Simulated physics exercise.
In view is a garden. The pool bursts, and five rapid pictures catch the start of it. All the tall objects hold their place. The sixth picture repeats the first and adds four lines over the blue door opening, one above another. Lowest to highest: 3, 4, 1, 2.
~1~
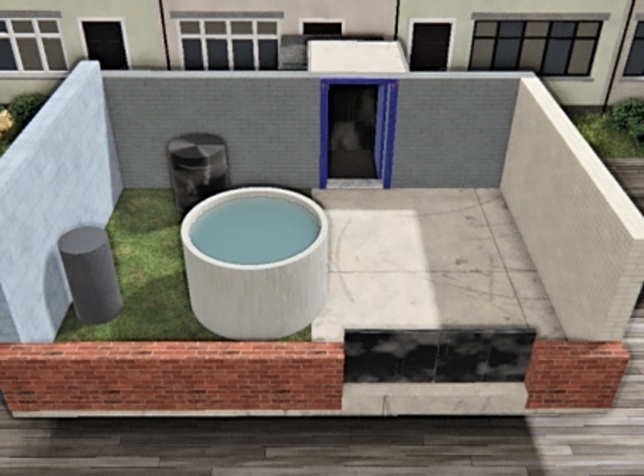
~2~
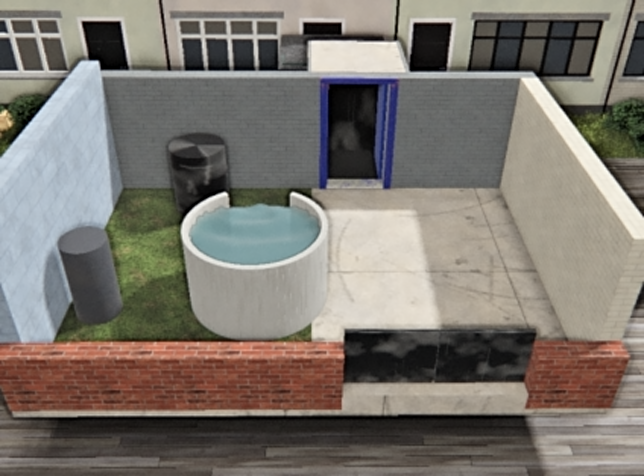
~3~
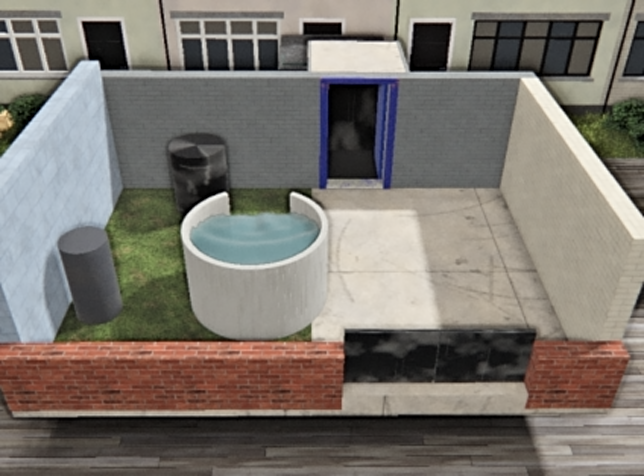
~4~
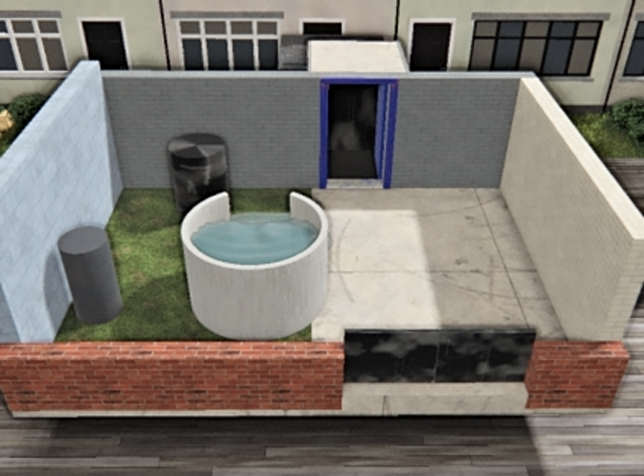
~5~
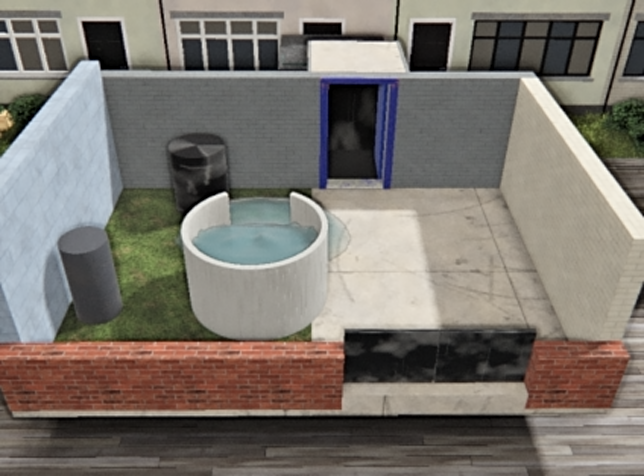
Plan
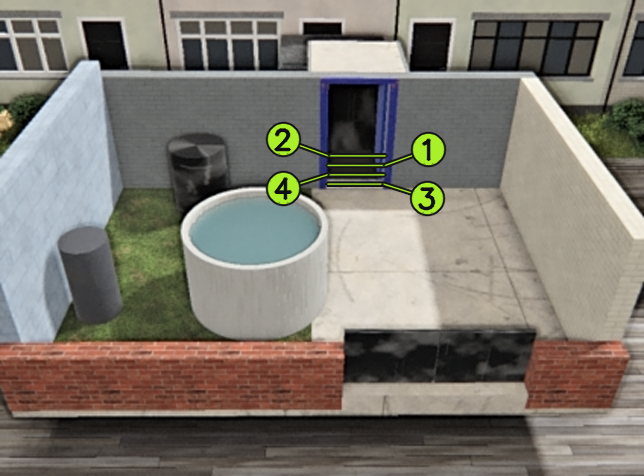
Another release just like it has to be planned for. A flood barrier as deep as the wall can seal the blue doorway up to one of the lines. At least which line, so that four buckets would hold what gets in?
Line 4.
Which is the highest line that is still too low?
Line 3.
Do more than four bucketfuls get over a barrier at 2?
No, not at all.
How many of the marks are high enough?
Three of them.
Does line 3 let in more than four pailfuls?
Yes.
In lime, 1 at (356, 165); 2 at (356, 155); 3 at (355, 184); 4 at (355, 174); from the bottom up 3, 4, 1, 2.
For line 1, nothing gets over.
For line 2, nothing gets over.
For line 3, about 11 bucketfuls get in.
For line 4, a bucket or two gets in.
